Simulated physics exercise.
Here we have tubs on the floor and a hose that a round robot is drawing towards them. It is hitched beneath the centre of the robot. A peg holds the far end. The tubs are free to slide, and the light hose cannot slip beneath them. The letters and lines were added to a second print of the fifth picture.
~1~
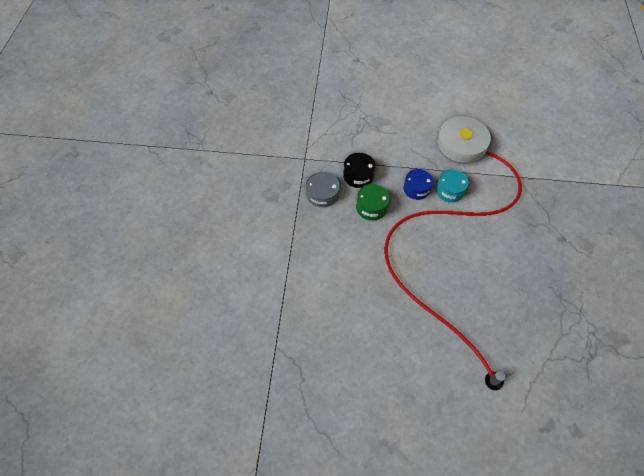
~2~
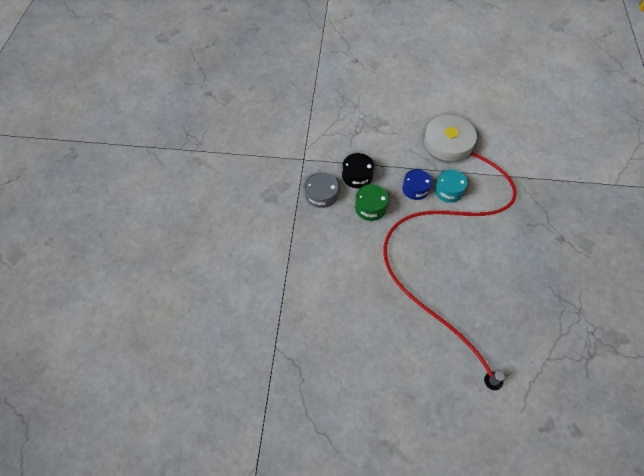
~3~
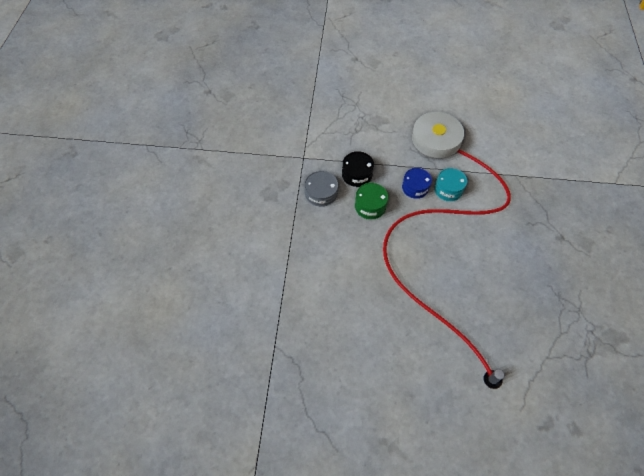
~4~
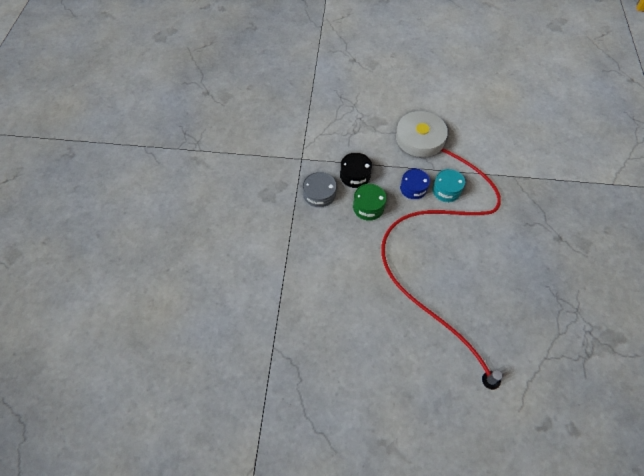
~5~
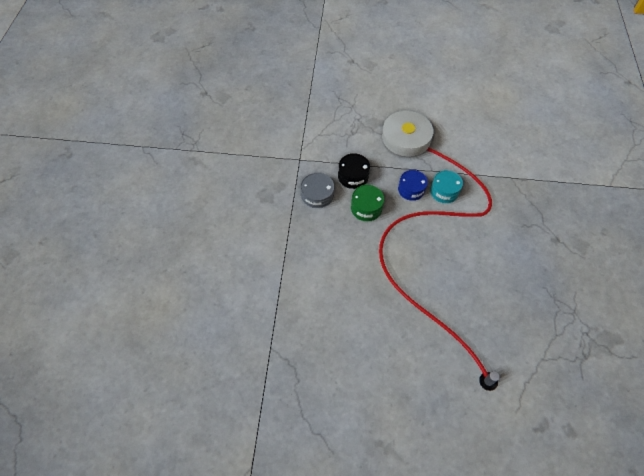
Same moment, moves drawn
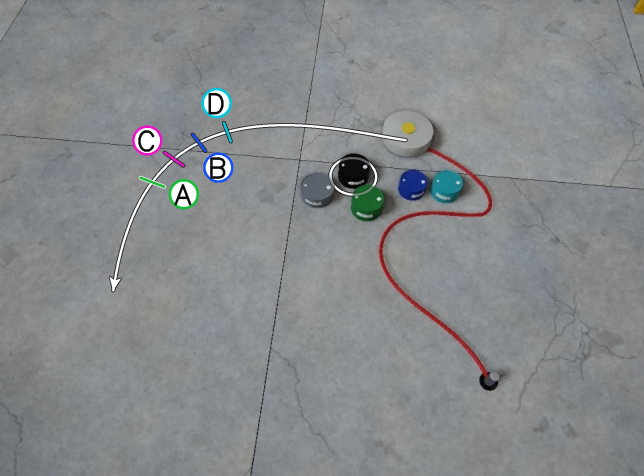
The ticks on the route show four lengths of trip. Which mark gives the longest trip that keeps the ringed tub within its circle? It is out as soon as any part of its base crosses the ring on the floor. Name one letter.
It can go as far as D.
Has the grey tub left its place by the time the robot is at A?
Yes.
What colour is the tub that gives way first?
The turquoise tub.
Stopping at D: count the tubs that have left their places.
By then, two.
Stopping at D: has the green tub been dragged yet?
By then, no.
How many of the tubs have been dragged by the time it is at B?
Four.
On the marked copy, A at (152, 182); B at (199, 143); C at (174, 159); D at (227, 132); the ring at (353, 176); the route from (406, 140) via (216, 136) to (113, 291).
With D. Early on, robot (345, 124); black tub (354, 171).
Further on, robot (280, 119); black tub (354, 171).
At the end, robot (226, 126); blue tub (400, 191); black tub (354, 171); turquoise tub (419, 209); the black tub is still in its ring.
As for the rest, A drags the ringed tub to (329, 207); B drags the ringed tub to (348, 182); C drags the ringed tub to (340, 196).
